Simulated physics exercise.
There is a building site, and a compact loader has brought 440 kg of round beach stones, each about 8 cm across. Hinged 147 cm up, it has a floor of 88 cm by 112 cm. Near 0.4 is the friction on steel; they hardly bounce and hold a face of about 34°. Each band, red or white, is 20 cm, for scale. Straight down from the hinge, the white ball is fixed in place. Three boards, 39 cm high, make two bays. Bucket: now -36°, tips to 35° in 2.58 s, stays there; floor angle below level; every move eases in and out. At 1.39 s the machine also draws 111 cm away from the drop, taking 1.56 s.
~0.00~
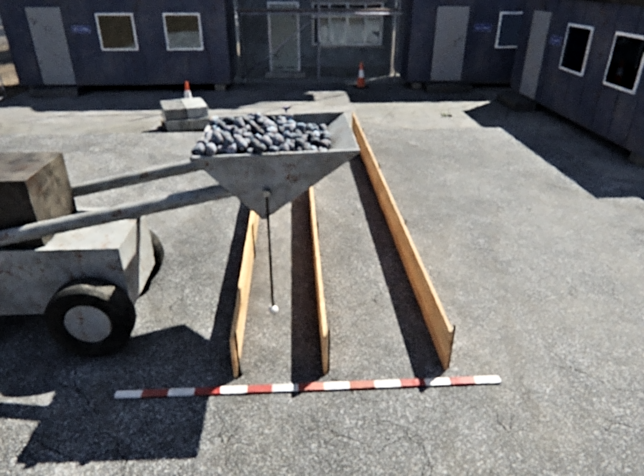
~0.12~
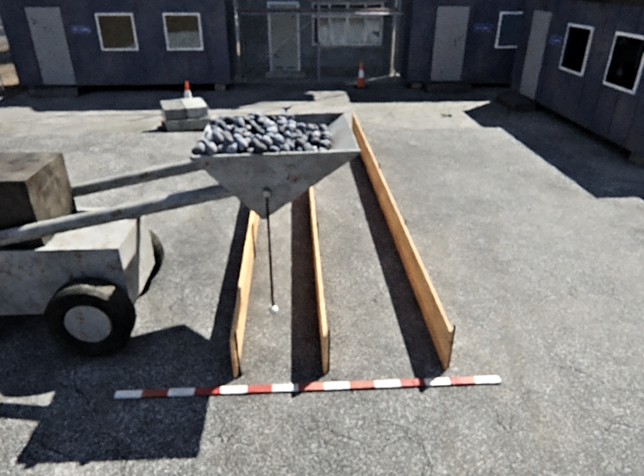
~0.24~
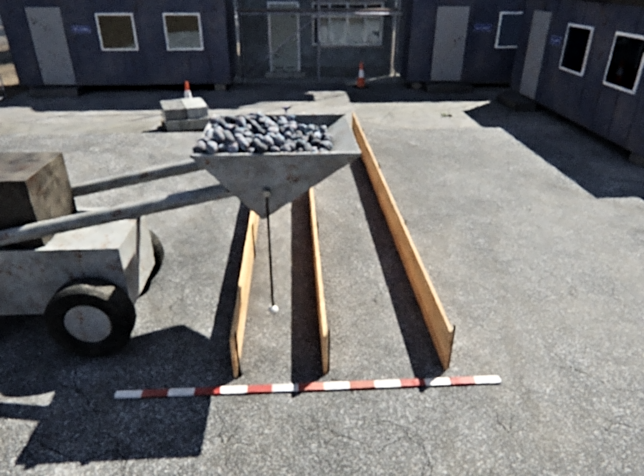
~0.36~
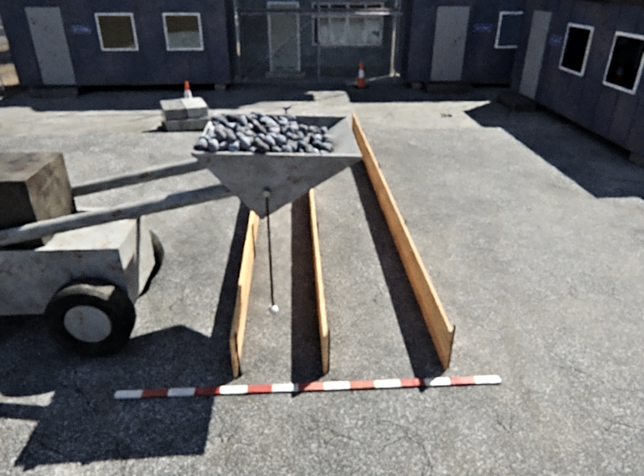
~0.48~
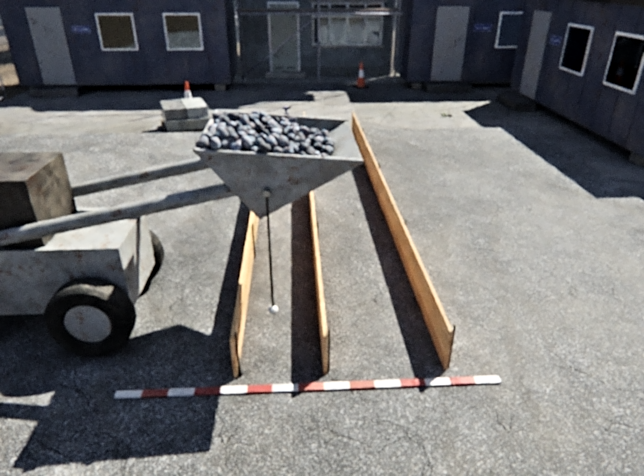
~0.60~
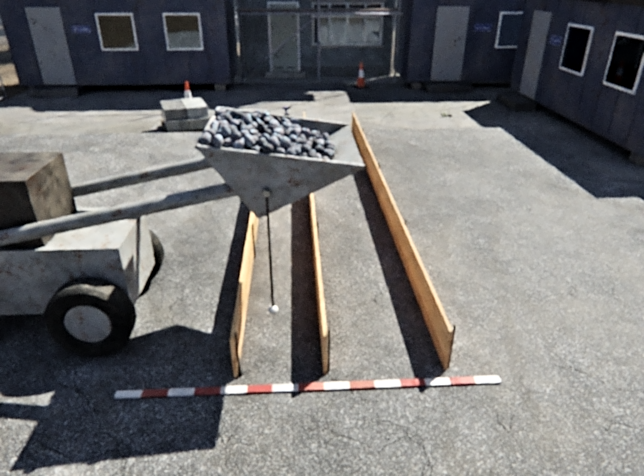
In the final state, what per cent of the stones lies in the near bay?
Roughly 55 per cent lies there.
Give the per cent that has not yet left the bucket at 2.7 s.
I'd say it's holding near 0 per cent.
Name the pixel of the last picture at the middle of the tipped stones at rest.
Somewhere near pixel (311, 305).
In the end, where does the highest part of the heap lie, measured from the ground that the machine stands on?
The top of the heap ends up around 24 cm above that ground.
After 1.9 s the floor is at 24°; 63 % in the bucket, 9 % in the near bay, 28 % in the far bay; the foremost stones are at (382, 300).
After 2.7 s the floor is at 35°; 2 % in the bucket, 7 % short of the bays, 47 % in the near bay, 45 % in the far bay; the foremost stones are at (421, 317).
After 3.4 s the floor is at 35°; 0 % in the bucket, 1 % short of the bays, 54 % in the near bay, 45 % in the far bay; the foremost stones are at (419, 311).
After 6.1 s the floor is at 35°; 0 % in the bucket, 1 % short of the bays, 54 % in the near bay, 45 % in the far bay; the foremost stones are at (419, 311).
